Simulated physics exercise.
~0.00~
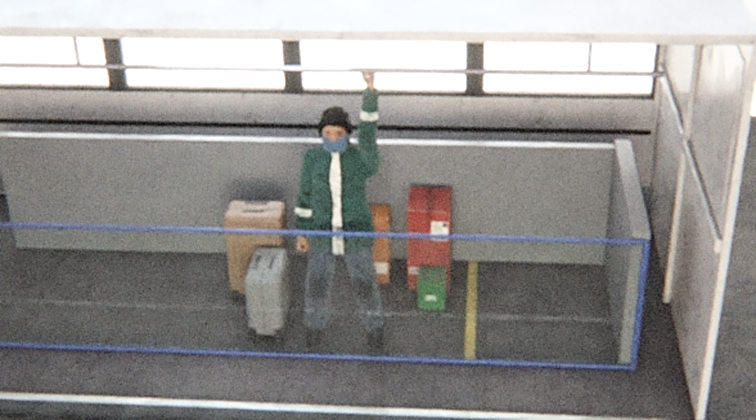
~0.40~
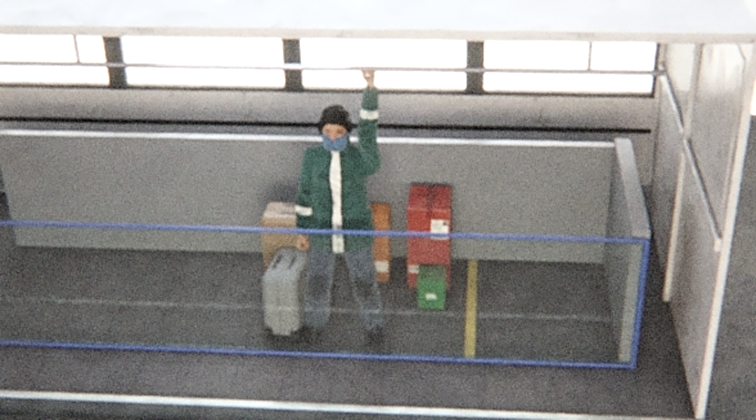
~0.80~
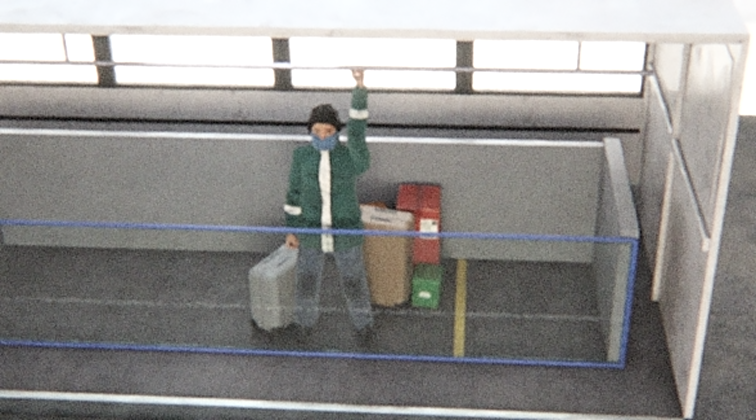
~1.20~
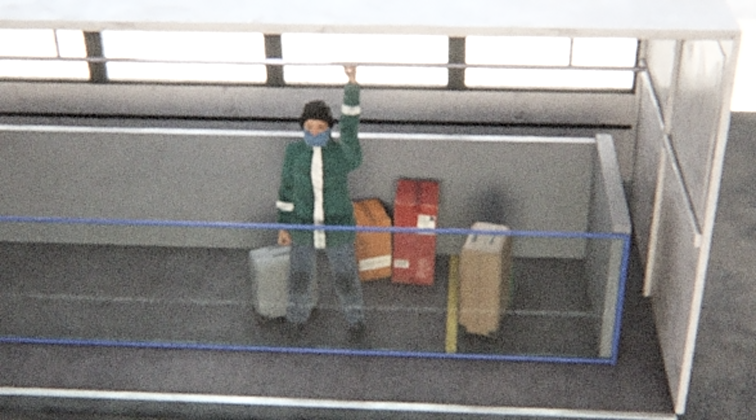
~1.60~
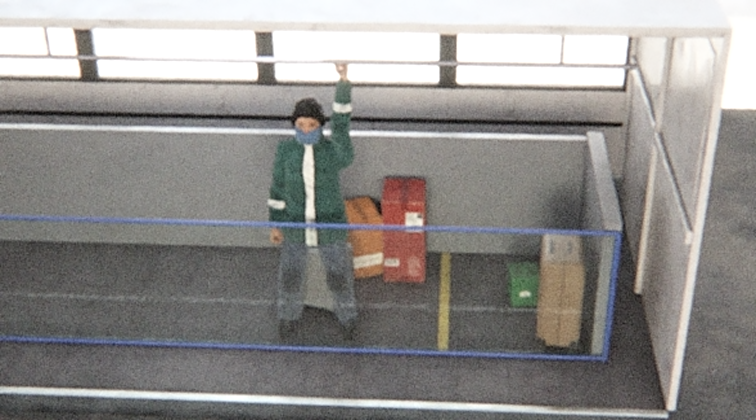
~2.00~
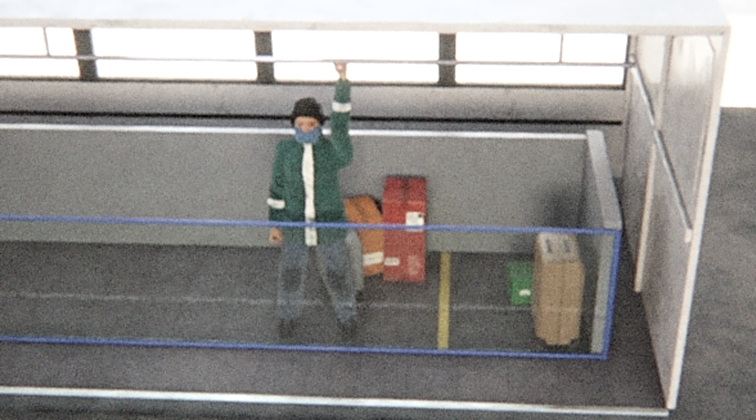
A brown case and a green tub slide right past the yellow line and stop.
